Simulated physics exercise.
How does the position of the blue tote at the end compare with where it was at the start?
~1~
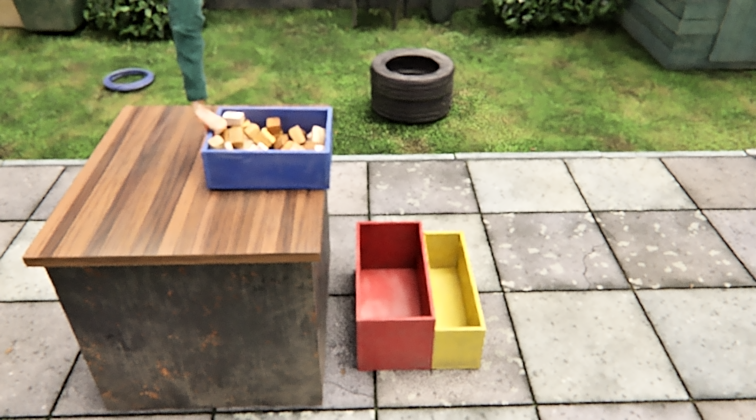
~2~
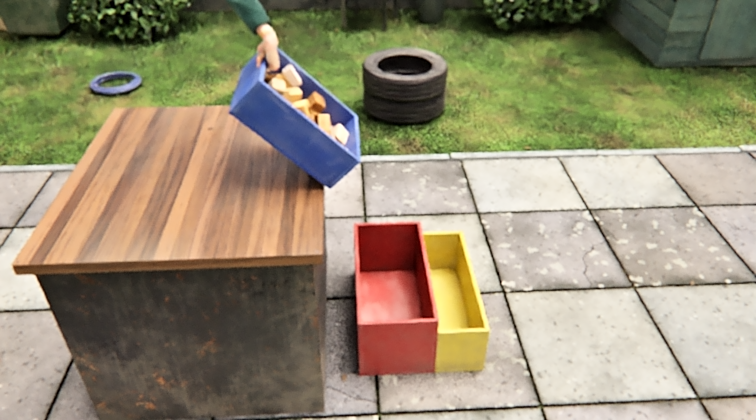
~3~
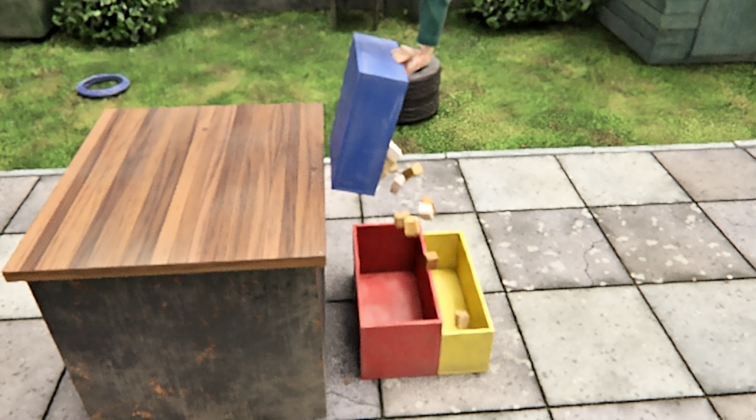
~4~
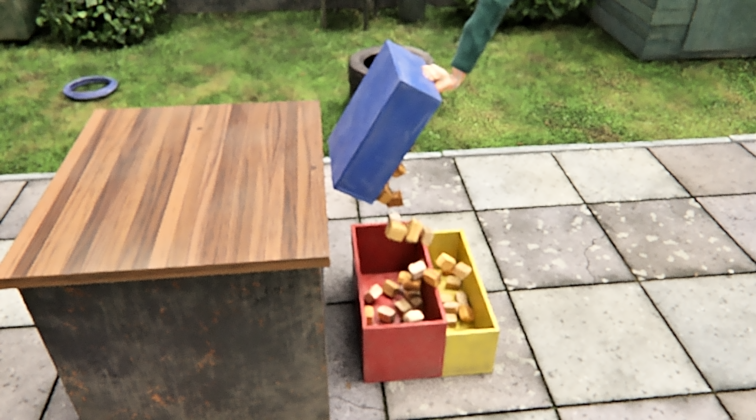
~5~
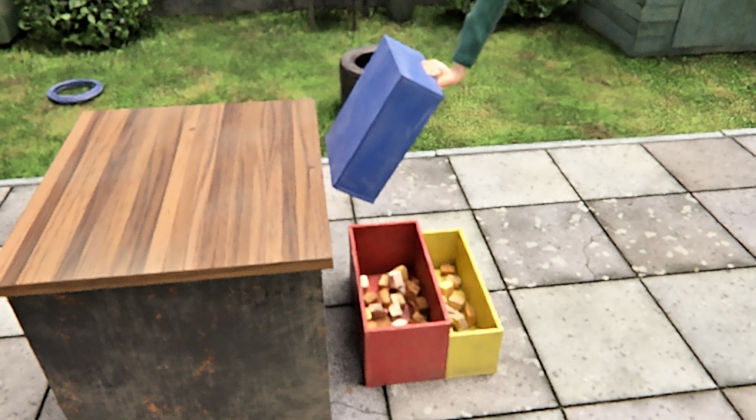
At the start the blue tote sits upright on the bench top. By the end it is held in the air to the right of the bench, tipped steeply above the red trough and yellow tote.
